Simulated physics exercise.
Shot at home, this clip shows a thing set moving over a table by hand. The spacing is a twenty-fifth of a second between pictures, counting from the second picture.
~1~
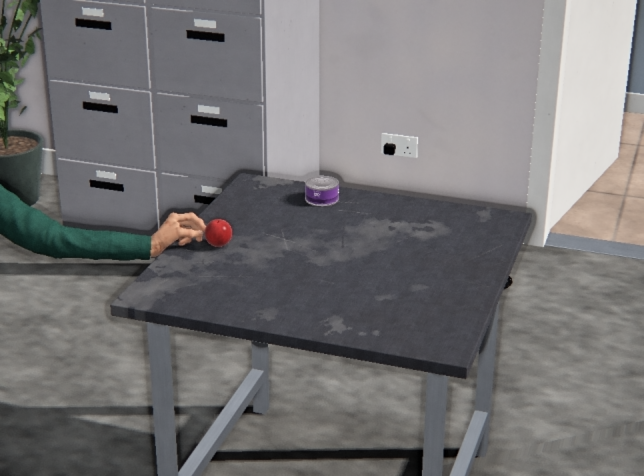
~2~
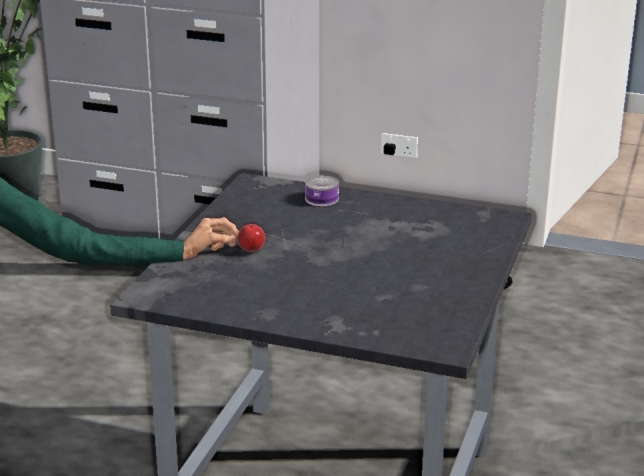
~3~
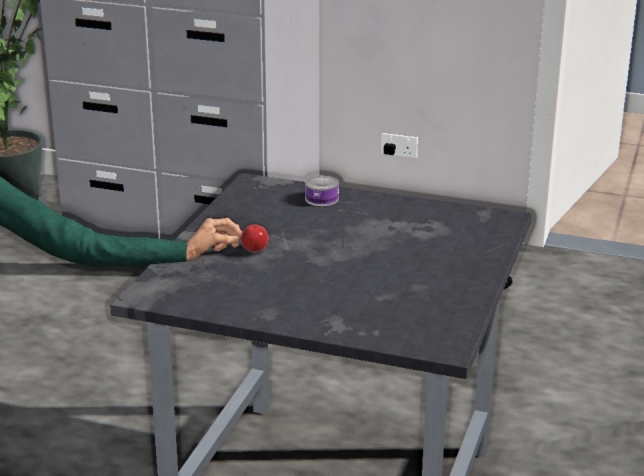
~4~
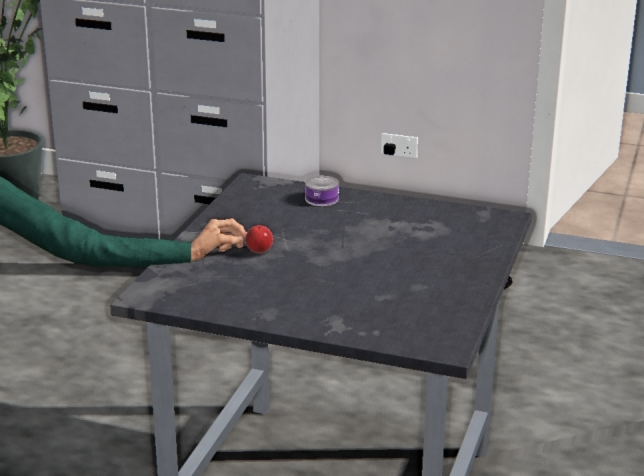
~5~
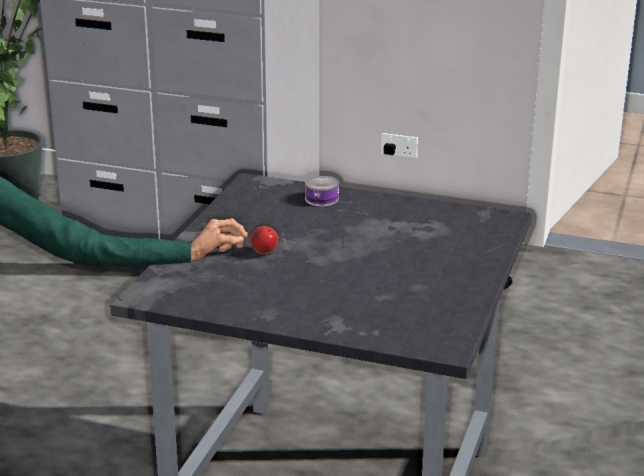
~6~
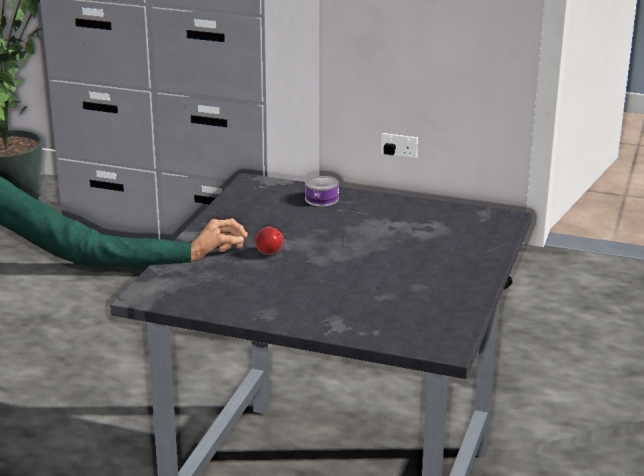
A red apple sits at the fingertips of a green-sleeved arm reaching in from the left, over a dark, worn table seen from slightly above in a room. A purple-banded tin stands near the table's back edge, with grey drawers behind and a leafy plant at far left. The hand moves the apple rightward, then stays back while the apple shifts slightly farther right, the view unchanging.
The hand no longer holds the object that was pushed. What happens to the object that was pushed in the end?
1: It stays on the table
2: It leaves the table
(1) It stays on the table.
Then, 0.10 s on from there, red apple shifted about its own width near (281, 243).
Then, 0.30 s on from there, red apple shifted about its own width near (299, 246).
Then, 0.50 s on from there, red apple shifted well along near (311, 248).
In the end, moved from the start, red apple. At the end, from the last picture's camera, red apple near (318, 249).
